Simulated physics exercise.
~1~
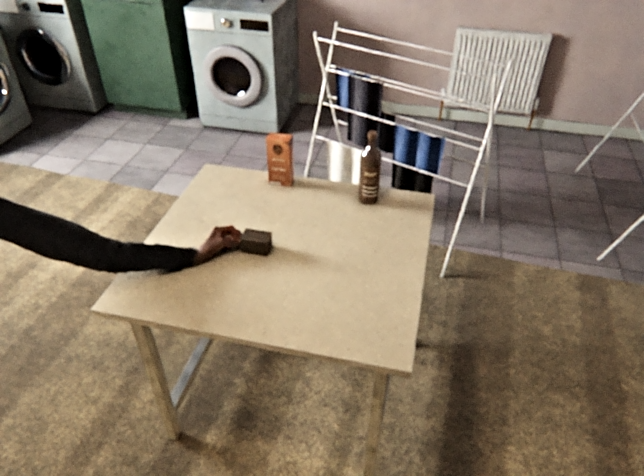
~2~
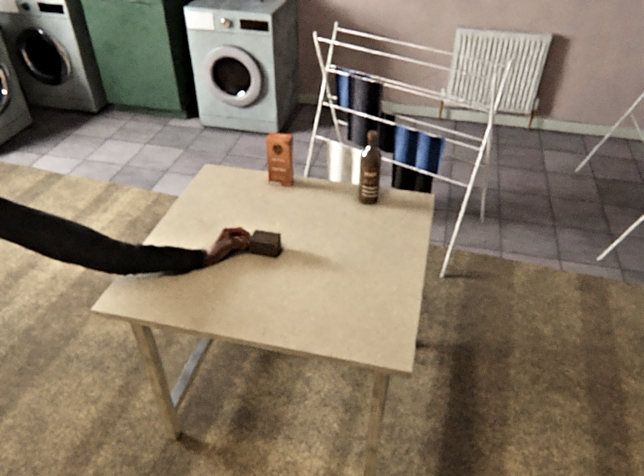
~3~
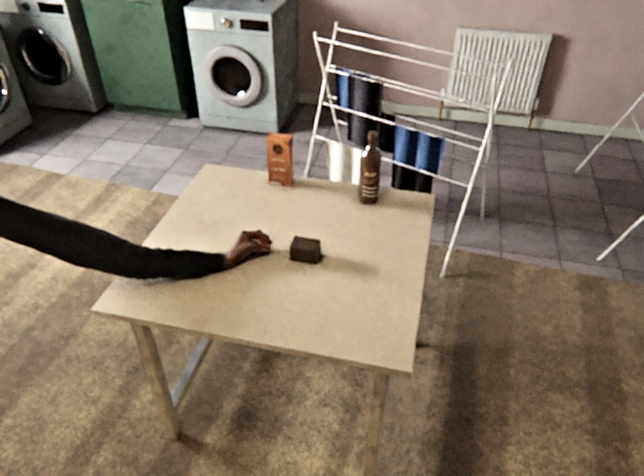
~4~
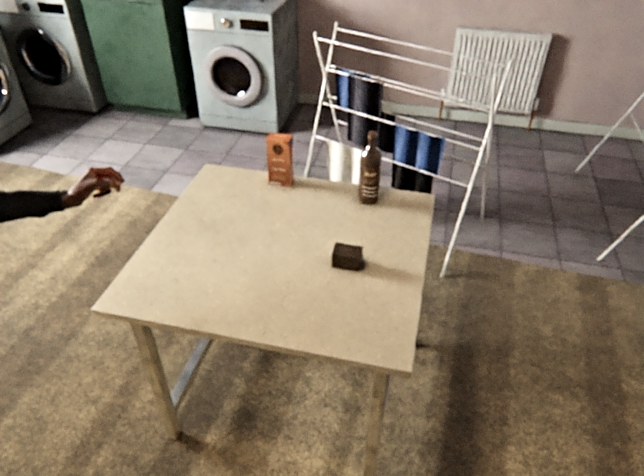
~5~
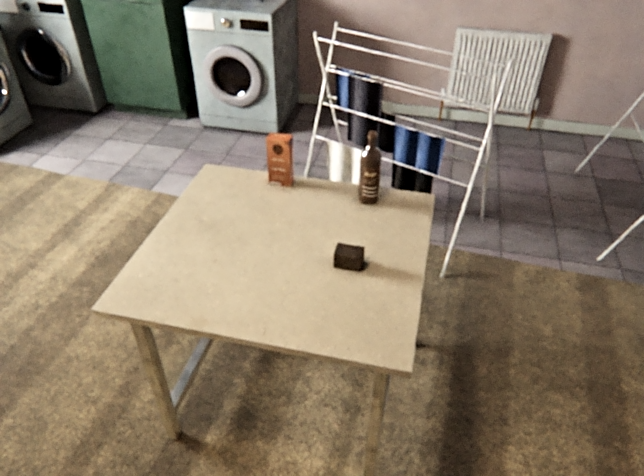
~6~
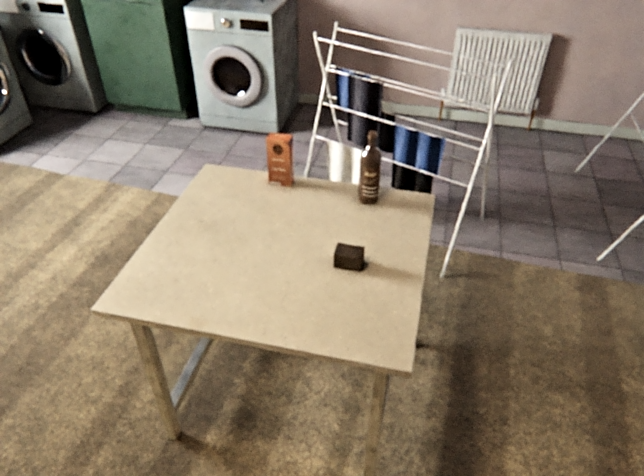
In a laundry room, a hand pushes a dark block rightward across a table, where it stops.
